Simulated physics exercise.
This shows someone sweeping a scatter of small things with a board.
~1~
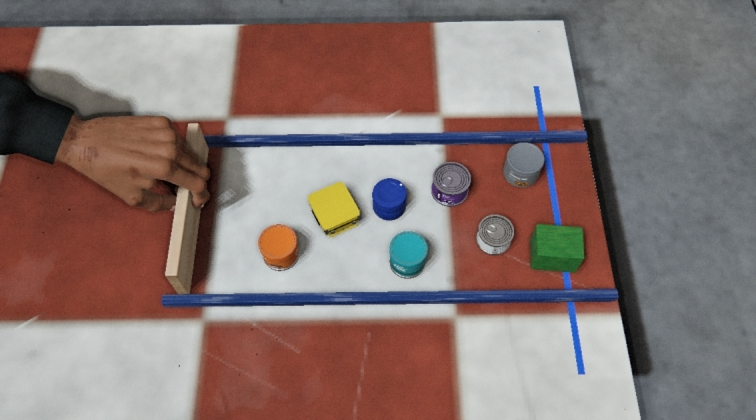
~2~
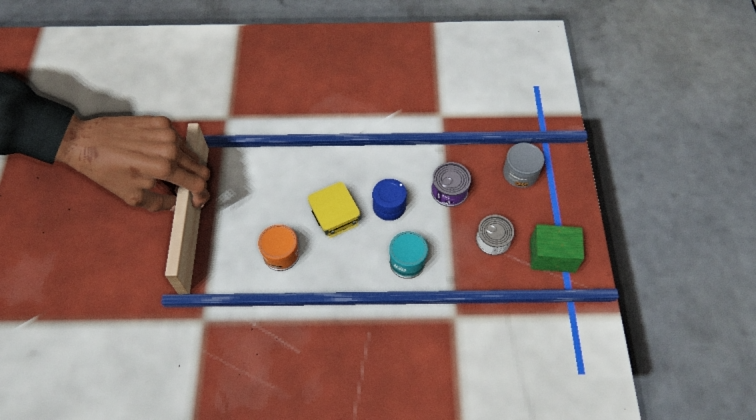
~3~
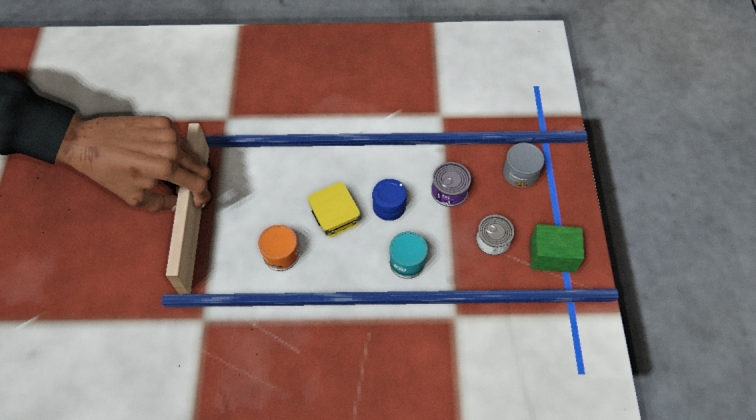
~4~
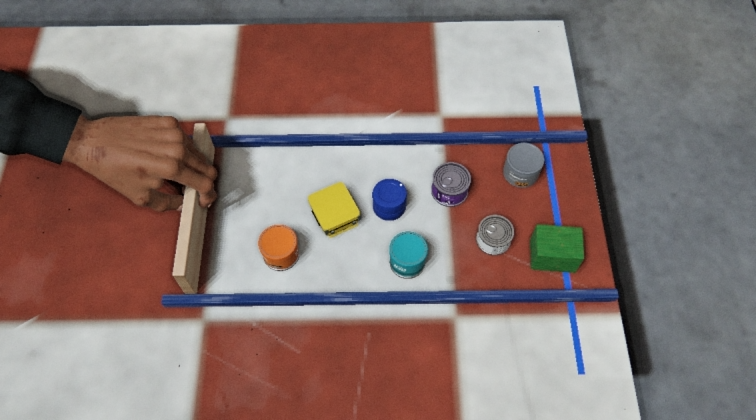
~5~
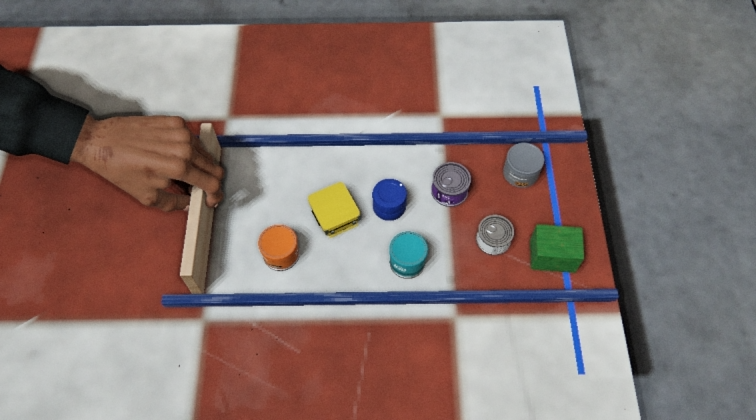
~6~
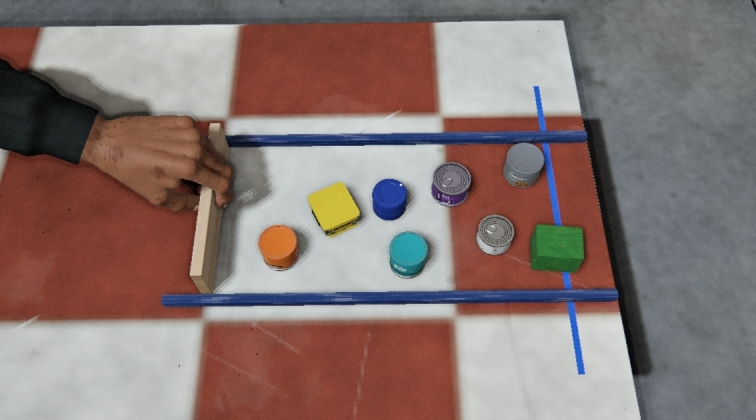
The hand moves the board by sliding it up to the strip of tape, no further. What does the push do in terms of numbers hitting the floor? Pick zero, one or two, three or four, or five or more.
It sends three or four to the floor.
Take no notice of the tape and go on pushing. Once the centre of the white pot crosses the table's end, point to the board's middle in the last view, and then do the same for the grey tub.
The middle is at (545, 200) when it's the white pot, and at (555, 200) when it's the grey tub.
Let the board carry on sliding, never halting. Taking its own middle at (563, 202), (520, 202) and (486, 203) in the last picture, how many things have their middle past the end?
4, 0 and 0.
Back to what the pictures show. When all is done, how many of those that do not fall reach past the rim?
The total would be 1.
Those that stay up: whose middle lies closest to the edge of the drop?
Result: Turquoise pot.
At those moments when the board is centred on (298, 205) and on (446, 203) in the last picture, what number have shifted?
The number moved is 1 and then 6.
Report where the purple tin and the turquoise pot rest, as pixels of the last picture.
Approximately (571, 171) for one, approximately (606, 269) for the other.
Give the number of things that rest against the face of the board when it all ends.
Looks like 3 of them, all told.
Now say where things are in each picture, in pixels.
The first picture shows green block (556, 249); grey tub (523, 165); white pot (495, 235); board (189, 207); tape (556, 214).
The second picture shows grey tub (523, 165); blue lid (390, 200).
The third picture shows white pot (495, 235); turquoise pot (408, 256).
The fourth picture shows green block (556, 249); orange pot (280, 248).
The fifth picture shows grey tub (523, 165); board (202, 206).
The sixth picture shows green block (556, 249); grey tub (523, 165); white pot (495, 235); board (211, 206); tape (556, 214).
Soon after, none off yet; green block at rest near (556, 249); grey tub at rest near (523, 165); white pot at rest near (495, 235).
By the end, the number that fall off is three or four; fallen, blue lid, white pot, grey tub and green block.
